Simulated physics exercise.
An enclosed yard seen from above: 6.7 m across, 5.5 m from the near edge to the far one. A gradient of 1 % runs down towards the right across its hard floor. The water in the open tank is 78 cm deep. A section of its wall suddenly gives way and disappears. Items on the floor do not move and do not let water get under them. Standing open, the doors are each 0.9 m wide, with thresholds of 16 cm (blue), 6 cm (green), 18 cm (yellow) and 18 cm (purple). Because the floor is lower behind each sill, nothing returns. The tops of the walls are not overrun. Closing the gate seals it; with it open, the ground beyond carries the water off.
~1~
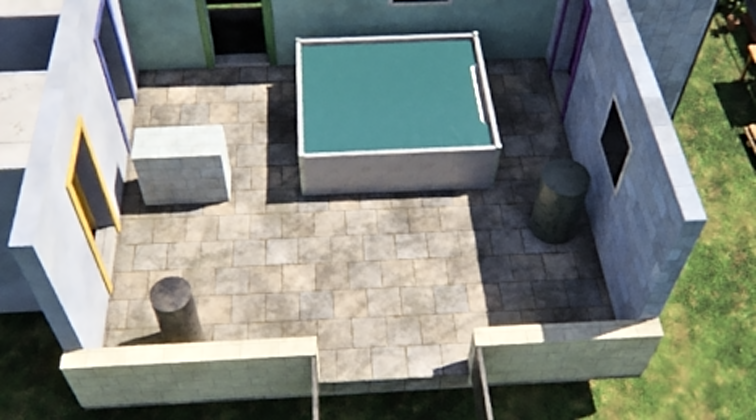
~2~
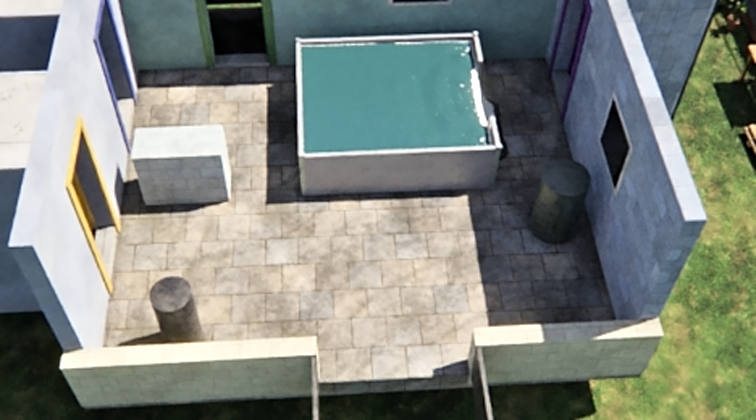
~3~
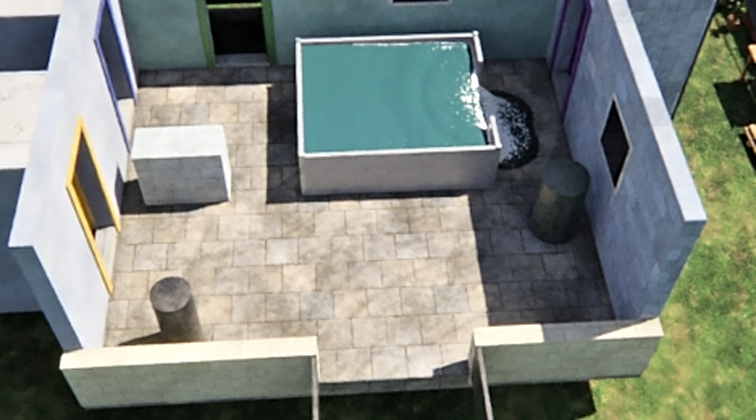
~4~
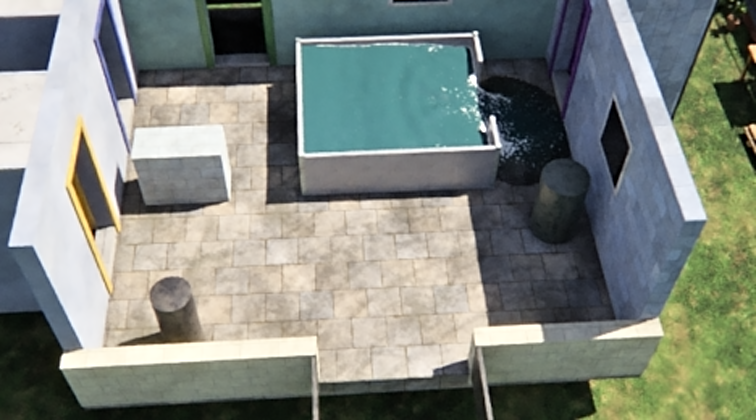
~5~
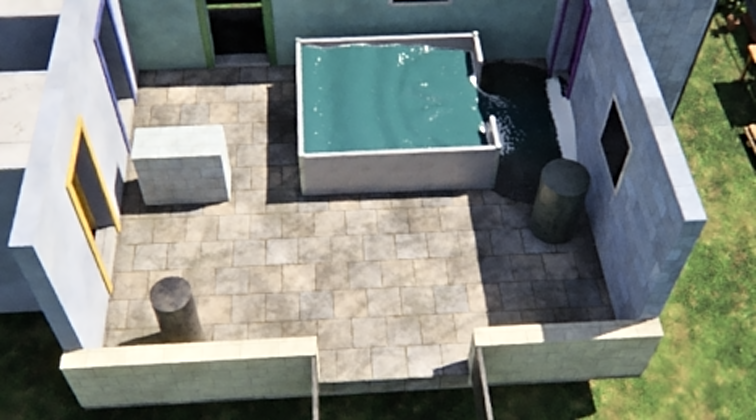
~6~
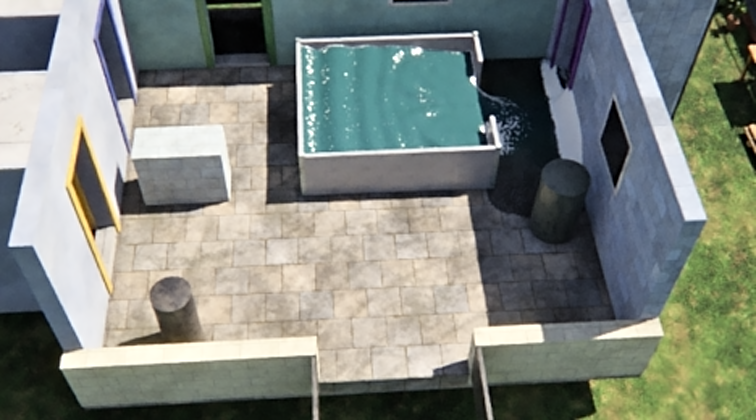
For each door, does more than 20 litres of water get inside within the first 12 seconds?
At the blue door the water let in will remain short of the limit; at the green door the water let in will surpass the limit; at the yellow door the water let in will remain short of the limit; at the purple door the water let in will surpass the limit.
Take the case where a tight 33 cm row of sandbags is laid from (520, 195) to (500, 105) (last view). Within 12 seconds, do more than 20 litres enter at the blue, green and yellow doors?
At the blue door the limit is not reached, at the green door it is not reached, and at the yellow door it is not reached.
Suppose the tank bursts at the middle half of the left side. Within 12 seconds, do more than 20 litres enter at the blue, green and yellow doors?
Outcomes - blue: Exceeded, green: Exceeded, yellow: Not exceeded.
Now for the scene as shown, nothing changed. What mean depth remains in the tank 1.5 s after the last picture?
Roughly 48 centimetres.
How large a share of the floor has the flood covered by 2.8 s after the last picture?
65 %.
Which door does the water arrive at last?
Yellow.
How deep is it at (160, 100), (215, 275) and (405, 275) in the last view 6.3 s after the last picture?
Roughly 11, 9, 8 cm.
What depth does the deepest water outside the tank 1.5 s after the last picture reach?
About 58 cm at most.
Then, 0.7 s after the last picture water covers 15 % of the floor and is deepest (60 cm) near (546, 63); blue door not reached, green door not reached, yellow door not reached, purple door 45 cm at the sill, 108 L in.
Then, 1.5 s after the last picture water covers 30 % of the floor and is deepest (58 cm) near (546, 63); blue door not reached, green door not reached, yellow door not reached, purple door 45 cm at the sill, 267 L in.
Then, 2.8 s after the last picture water covers 65 % of the floor and is deepest (42 cm) near (560, 209); blue door not reached, green door 9 cm at the sill, 0 L in, yellow door not reached, purple door 32 cm at the sill, 438 L in.
Then, 6.3 s after the last picture water covers 95 % of the floor and is deepest (27 cm) near (560, 209); blue door 12 cm at the sill, 0 L in, green door 7 cm at the sill, 11 L in, yellow door 14 cm at the sill, 0 L in, purple door 22 cm at the sill, 595 L in.
Then, 11.3 s after the last picture water covers 100 % of the floor and is deepest (17 cm) near (318, 78); blue door 9 cm at the sill, 0 L in, green door 13 cm at the sill, 38 L in, yellow door 8 cm at the sill, 0 L in, purple door 15 cm at the sill, 613 L in.
